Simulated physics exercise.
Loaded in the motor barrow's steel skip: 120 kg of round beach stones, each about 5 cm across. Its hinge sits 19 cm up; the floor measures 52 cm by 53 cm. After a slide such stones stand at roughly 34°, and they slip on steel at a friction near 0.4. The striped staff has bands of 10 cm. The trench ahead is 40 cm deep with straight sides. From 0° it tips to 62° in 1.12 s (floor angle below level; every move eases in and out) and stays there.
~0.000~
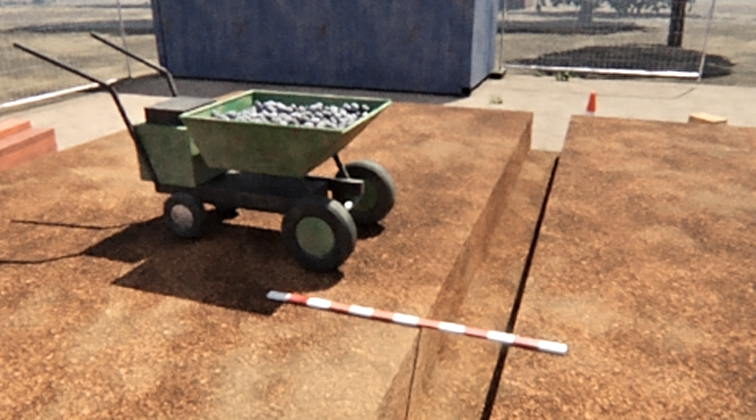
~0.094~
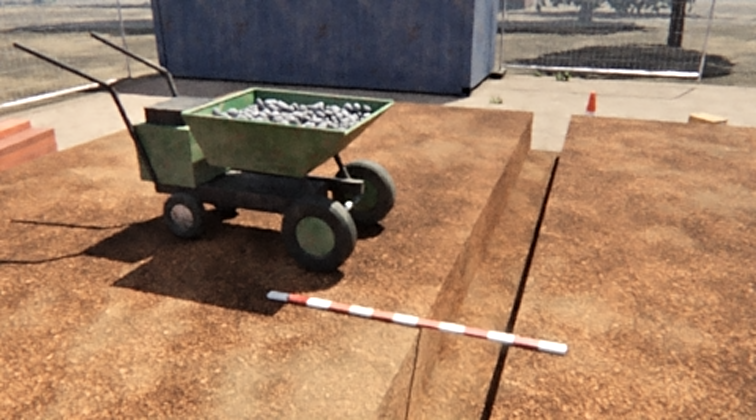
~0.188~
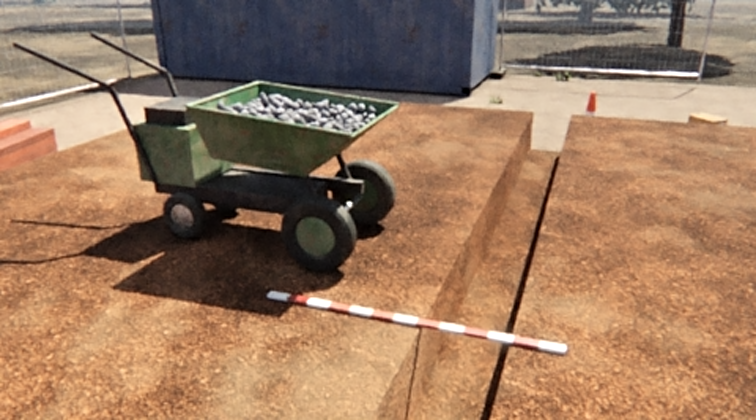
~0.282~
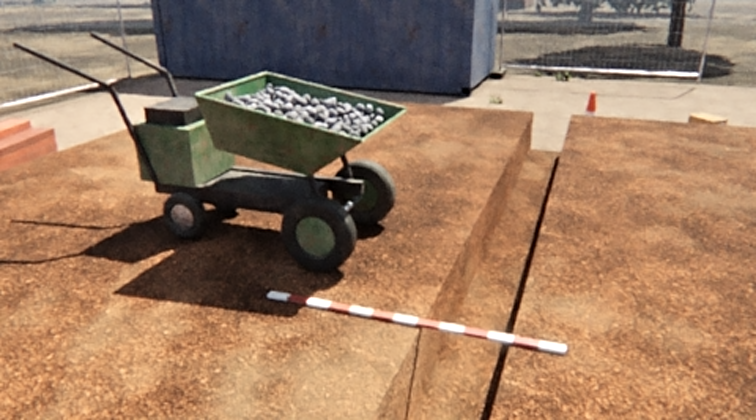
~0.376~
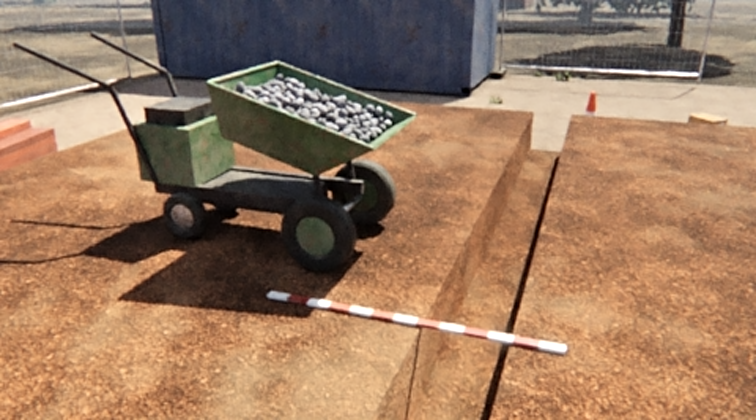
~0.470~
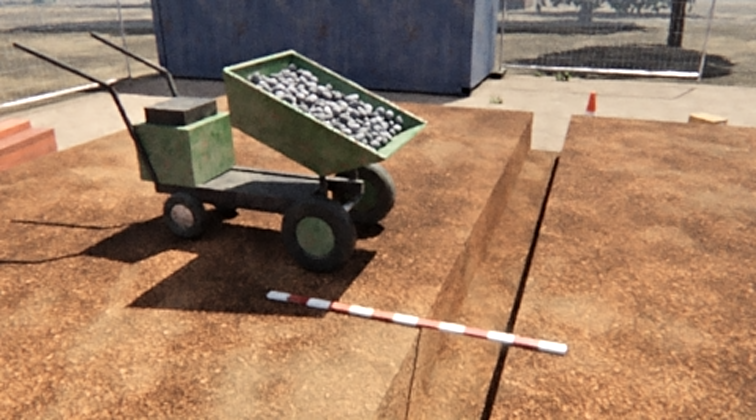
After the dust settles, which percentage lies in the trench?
About 96 per cent.
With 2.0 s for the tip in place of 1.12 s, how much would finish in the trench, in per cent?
It would be near 100 per cent.
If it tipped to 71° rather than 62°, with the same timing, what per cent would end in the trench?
It would be near 100 per cent.
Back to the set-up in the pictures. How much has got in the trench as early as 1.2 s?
About 35 per cent by then.
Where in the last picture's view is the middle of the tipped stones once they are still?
Around (492, 323).
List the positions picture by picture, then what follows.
In the first frame, the skip is at 0°, its lip at (343, 132); the top of the load is at (299, 110).
In the second frame, lip at (345, 133), floor tilted 1°, highest stones at (291, 109); the stones move at 0.2 m/s on average.
In the third frame, lip at (352, 136), floor tilted 5°, highest stones at (278, 104); the stones move at 0.4 m/s on average.
In the fourth frame, the skip is at 10°, its lip at (361, 141); the top of the load is at (275, 96); the stones move at 0.6 m/s on average.
In the fifth frame, the skip is at 16°, its lip at (373, 149); the top of the load is at (278, 85); the stones move at 0.7 m/s on average.
In the sixth frame, the skip is at 24°, its lip at (385, 159); the top of the load is at (286, 76); the stones move at 0.8 m/s on average.
After 0.8 s the floor is at 52°; 100 % in the skip; the foremost stones are at (421, 186).
After 1.2 s the floor is at 62°; 61 % in the skip, 2 % short of the trench, 37 % in the trench; the foremost stones are at (517, 323).
After 1.6 s the floor is at 62°; 21 % in the skip, 2 % short of the trench, 73 % in the trench, 4 % past the trench; the foremost stones are at (606, 291).
After 3.5 s the floor is at 62°; 0 % in the skip, 96 % in the trench, 4 % past the trench; the foremost stones are at (719, 336).
